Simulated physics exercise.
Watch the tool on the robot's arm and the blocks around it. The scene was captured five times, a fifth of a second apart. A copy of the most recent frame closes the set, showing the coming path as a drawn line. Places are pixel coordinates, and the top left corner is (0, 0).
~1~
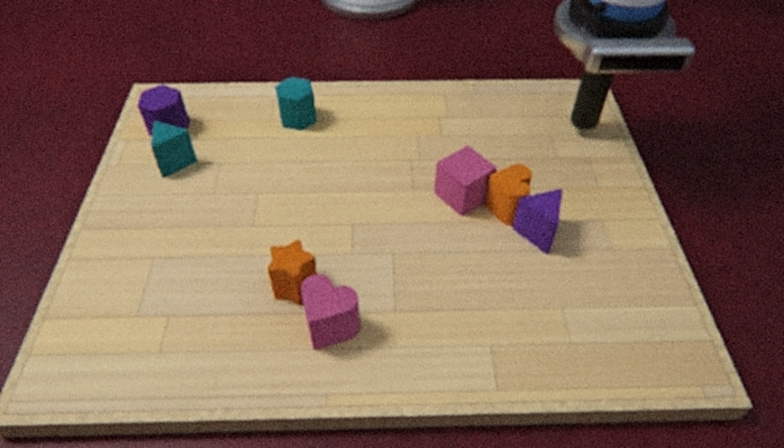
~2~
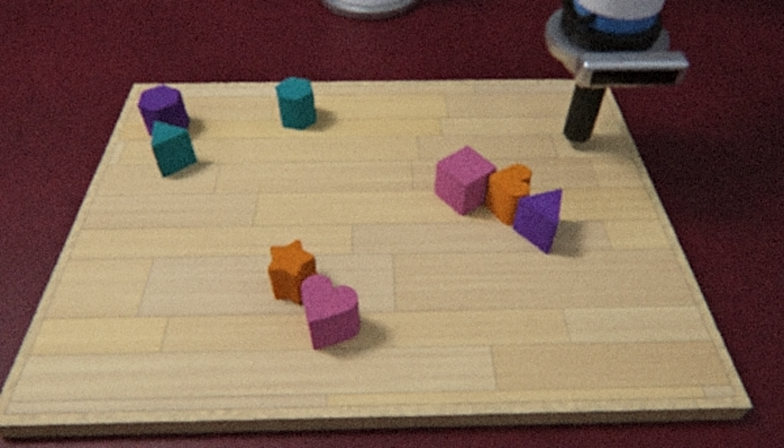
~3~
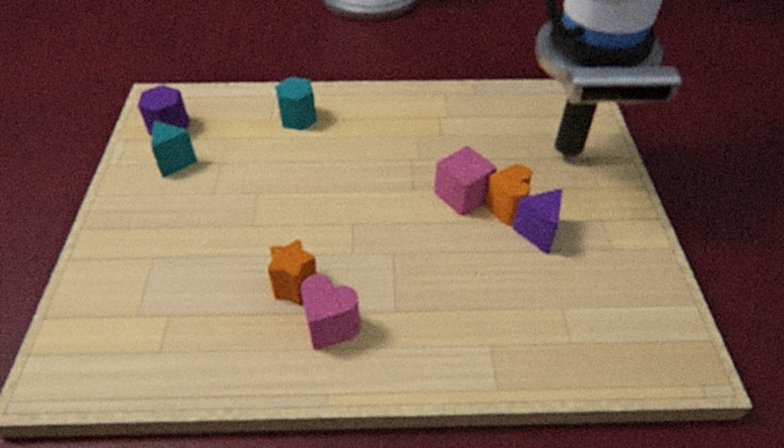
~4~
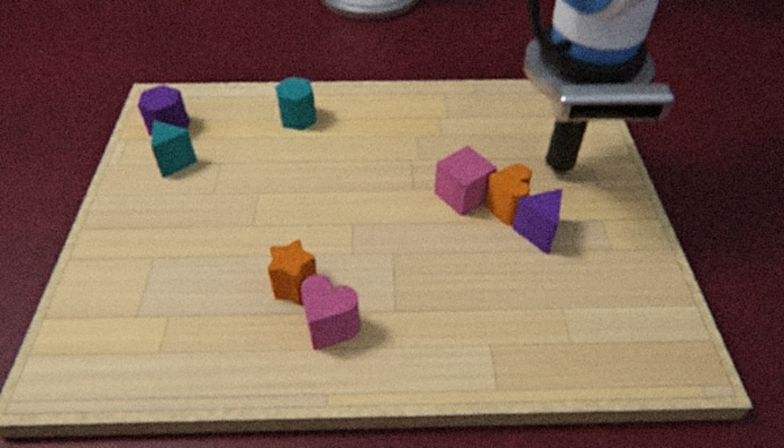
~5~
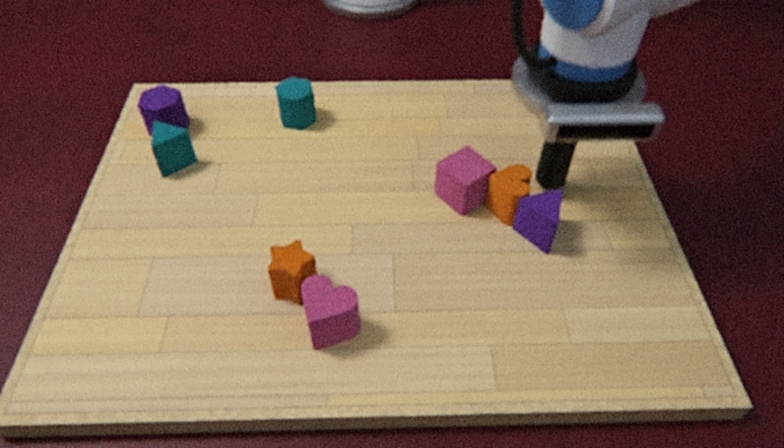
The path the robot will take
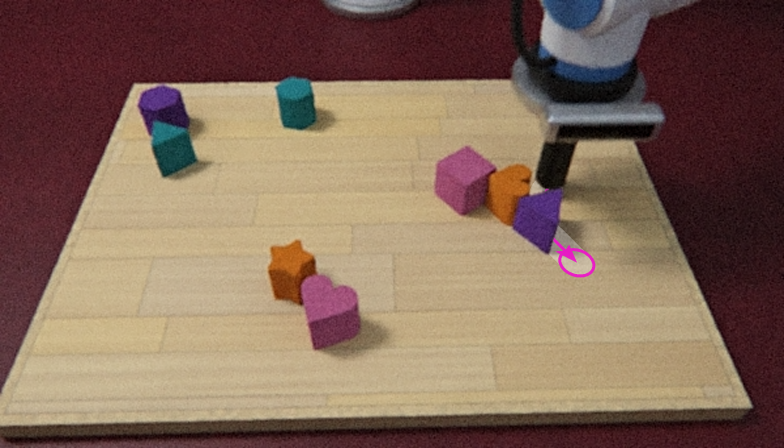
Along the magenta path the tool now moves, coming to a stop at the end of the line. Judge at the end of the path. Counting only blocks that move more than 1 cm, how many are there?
Displaced: One.
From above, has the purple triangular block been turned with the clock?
It seems so.
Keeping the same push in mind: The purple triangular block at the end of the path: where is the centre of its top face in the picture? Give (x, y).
At the end it should sit near (552, 236).
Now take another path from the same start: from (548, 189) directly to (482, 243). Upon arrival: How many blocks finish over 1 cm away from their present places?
The count will be 1.
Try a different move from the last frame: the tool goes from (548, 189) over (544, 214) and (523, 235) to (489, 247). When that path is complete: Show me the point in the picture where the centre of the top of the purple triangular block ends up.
Roughly at (525, 236).
The drawn path runs from (548, 189) over (537, 211) and (551, 237) to (577, 263).
On the path given first. One third of the way, tool (540, 203); nothing pushed yet.
Two thirds of the way, tool (555, 229); purple triangular block (550, 228), turned 50° clockwise.
At the end, tool (580, 254); orange heart-shaped block not moved; purple triangular block (552, 236), turned 75° clockwise.
